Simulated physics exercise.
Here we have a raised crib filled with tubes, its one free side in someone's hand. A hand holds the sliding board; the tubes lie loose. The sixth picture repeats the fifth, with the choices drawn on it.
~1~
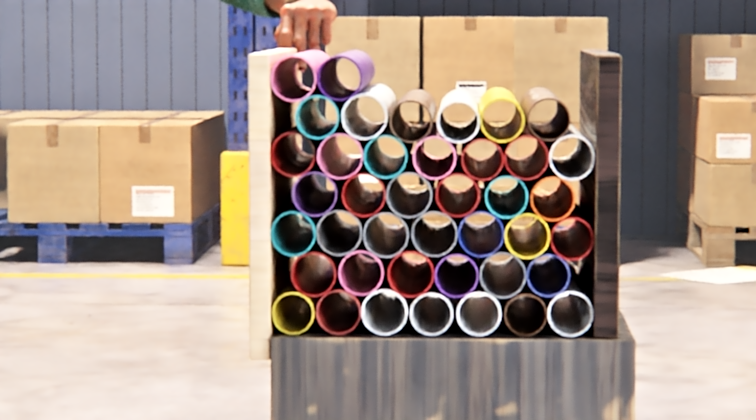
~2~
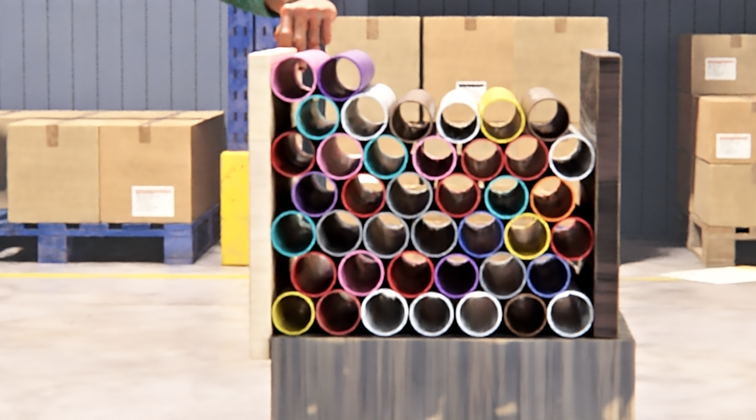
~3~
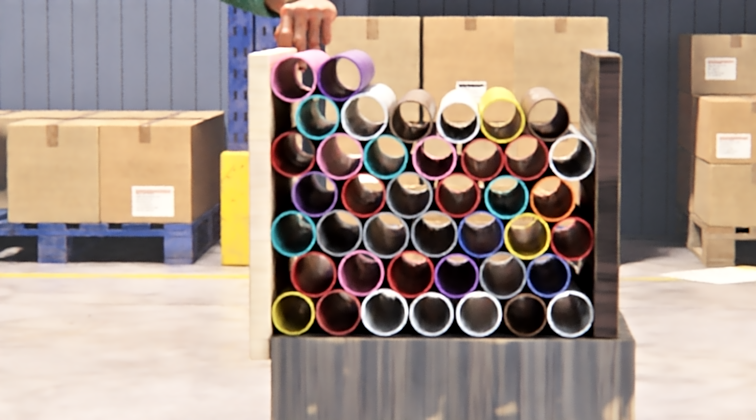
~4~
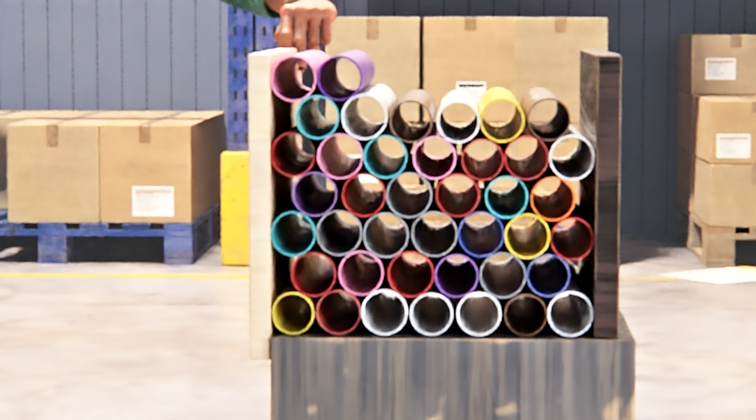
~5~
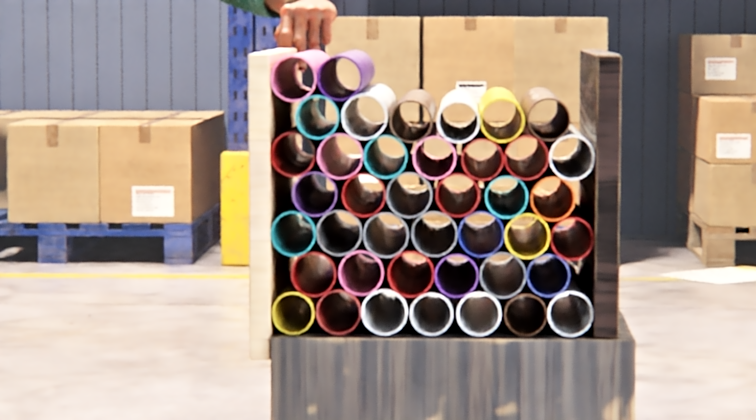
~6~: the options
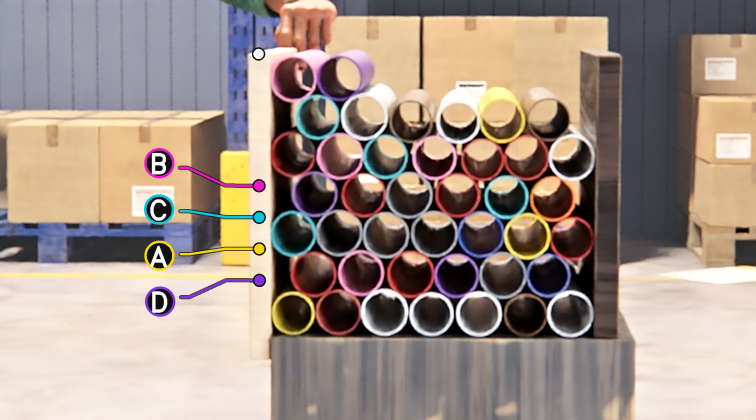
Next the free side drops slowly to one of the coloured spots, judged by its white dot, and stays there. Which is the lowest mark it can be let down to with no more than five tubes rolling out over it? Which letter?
The lowest mark that will do is A.
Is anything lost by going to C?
Yes.
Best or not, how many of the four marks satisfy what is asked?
Three of them.
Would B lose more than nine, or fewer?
It loses fewer than nine.
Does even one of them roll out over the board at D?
At D: Yes.
On the marked copy, A at (259, 249); B at (259, 186); C at (259, 217); D at (259, 280); the white dot at (258, 54).
Taking A. A third of the way, top of the board (270, 138).
Two thirds of the way, top of the board (270, 235).
When it is over, top of the board (271, 248), four out over the board.
As for the rest, B one out over the board; C four out over the board; D more than five out over the board.
